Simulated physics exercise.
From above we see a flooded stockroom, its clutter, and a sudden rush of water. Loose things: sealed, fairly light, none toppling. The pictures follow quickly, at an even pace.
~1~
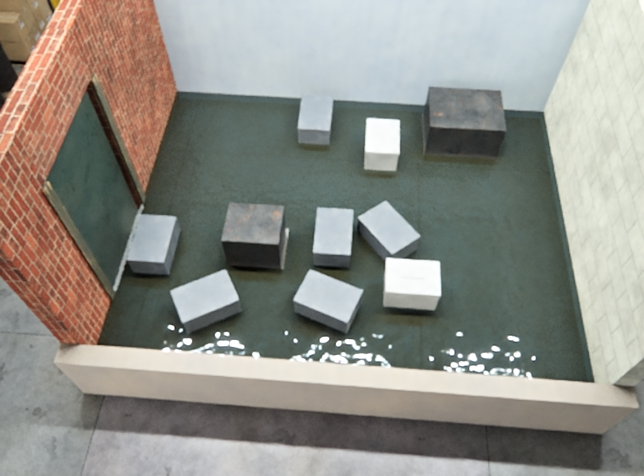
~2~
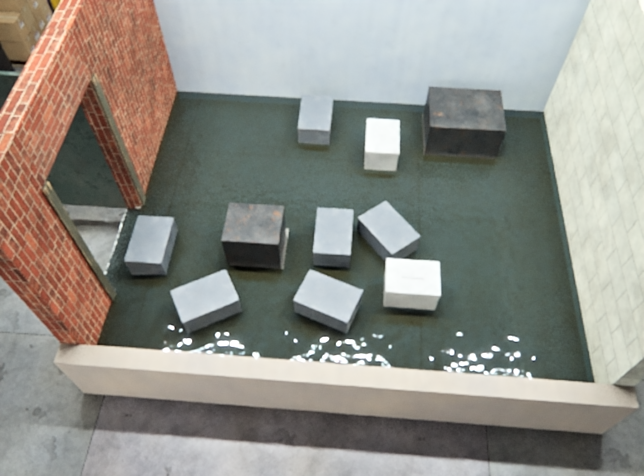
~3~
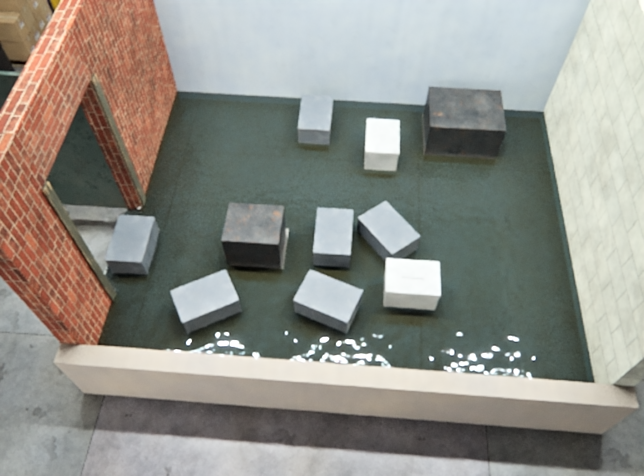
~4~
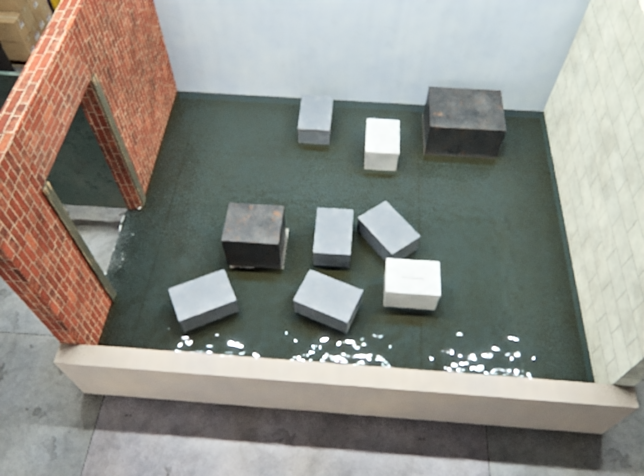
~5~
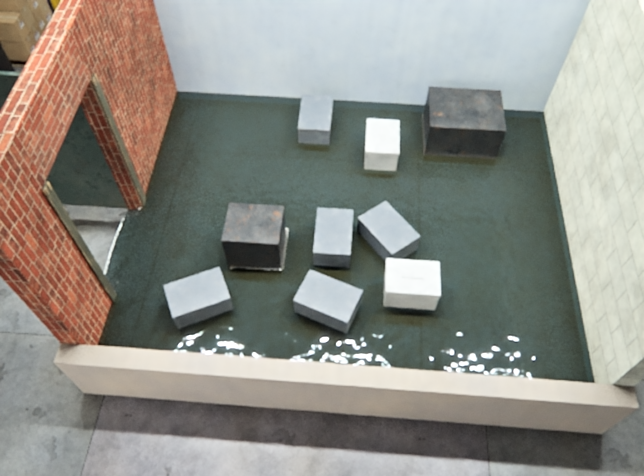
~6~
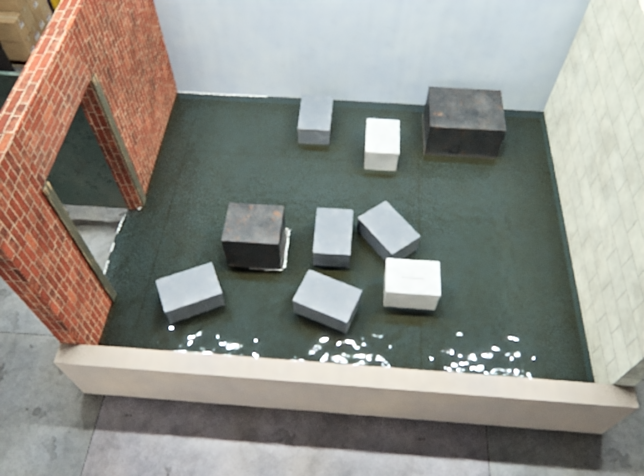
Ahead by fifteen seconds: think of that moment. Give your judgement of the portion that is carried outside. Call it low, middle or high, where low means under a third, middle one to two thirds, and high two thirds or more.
Middle.
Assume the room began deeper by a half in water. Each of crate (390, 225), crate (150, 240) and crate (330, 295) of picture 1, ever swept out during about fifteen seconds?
Result per object, as listed: Retained / washed away / washed away.
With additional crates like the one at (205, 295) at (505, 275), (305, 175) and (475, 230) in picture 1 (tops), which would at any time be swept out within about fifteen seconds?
First one does not escape, second one makes it out, third one does not escape.
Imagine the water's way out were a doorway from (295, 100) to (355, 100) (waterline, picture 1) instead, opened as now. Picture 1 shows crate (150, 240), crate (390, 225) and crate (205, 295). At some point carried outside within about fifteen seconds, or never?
Going through them, number one is held back, number two is held back and number three is held back.
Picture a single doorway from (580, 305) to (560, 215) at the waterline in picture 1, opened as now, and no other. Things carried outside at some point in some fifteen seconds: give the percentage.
I'd say around 40 percent.
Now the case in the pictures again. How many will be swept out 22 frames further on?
The answer here is 3.
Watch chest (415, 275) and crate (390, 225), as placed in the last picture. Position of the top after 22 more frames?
Approximately (329, 304) for one, (348, 230) for the other.
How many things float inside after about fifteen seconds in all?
Count: 5.
A moment on, 1 of 8 are out; 7 afloat.
Next, 2 of 8 are out; 6 afloat.
Later, 3 of 8 are out; 5 afloat.
In the end, 3 of 8 are out; 5 afloat.
